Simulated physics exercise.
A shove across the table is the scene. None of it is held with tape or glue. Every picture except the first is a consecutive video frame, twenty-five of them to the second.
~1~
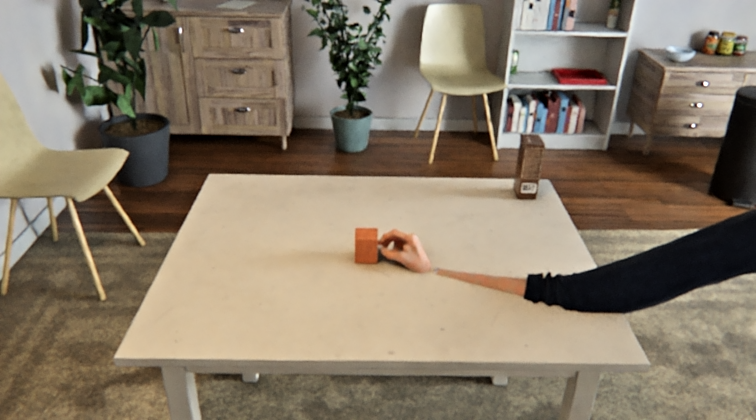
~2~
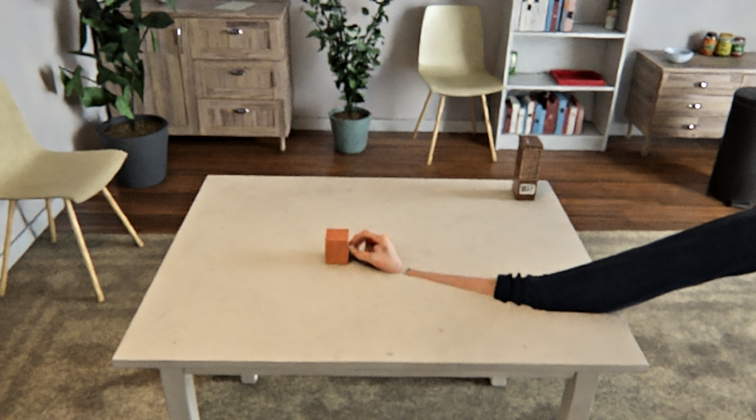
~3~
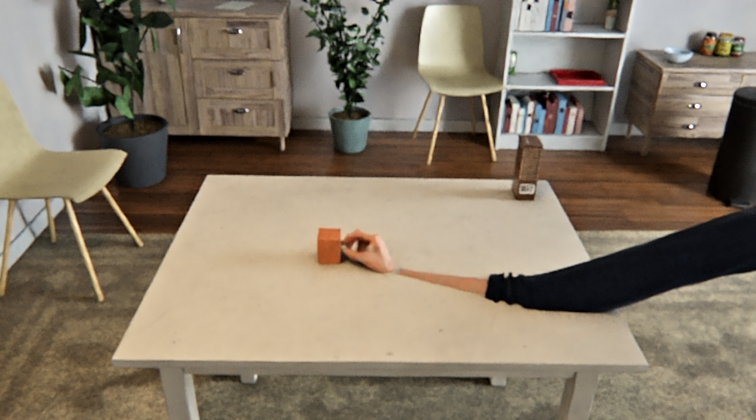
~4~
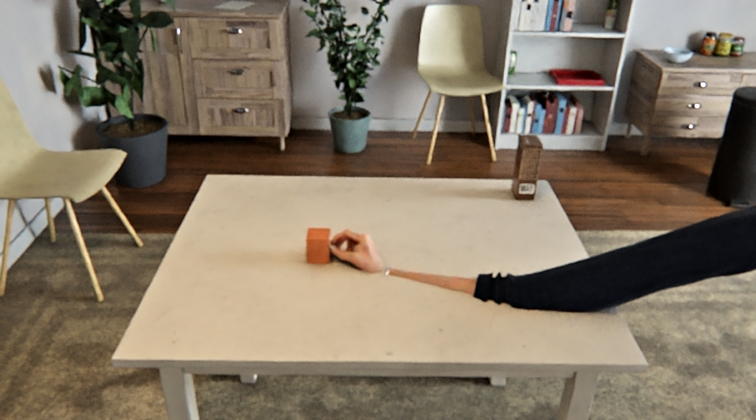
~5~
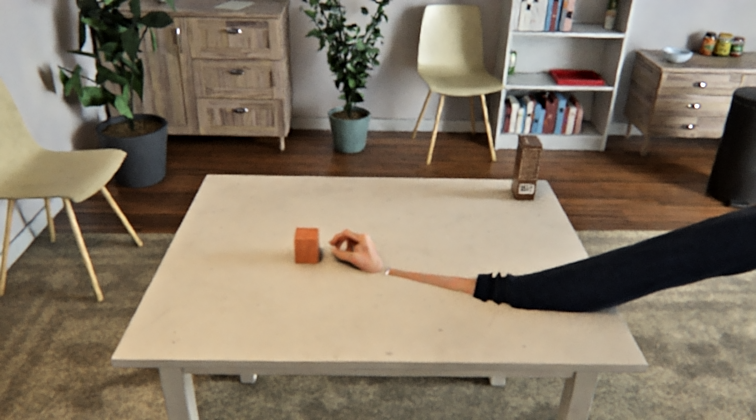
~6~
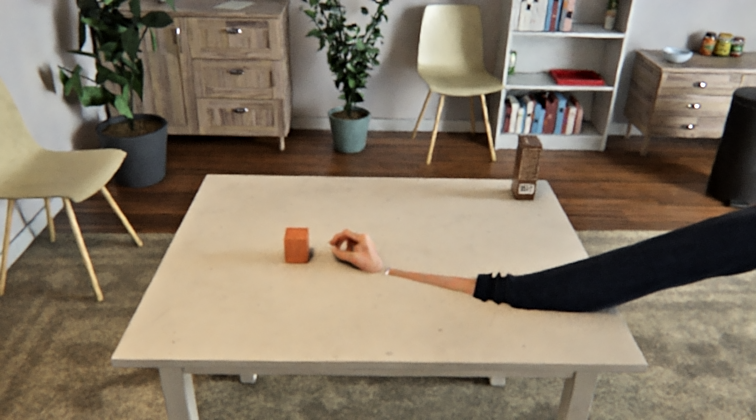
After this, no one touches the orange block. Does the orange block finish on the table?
Yes, it finishes on the table.
Then, 0.10 s after the last picture, orange block slid well along near (279, 245).
Then, 0.20 s after the last picture, orange block slid well along near (270, 245).
At rest, moved from the start, orange block. Seen from the same camera at the end, orange block near (269, 245).
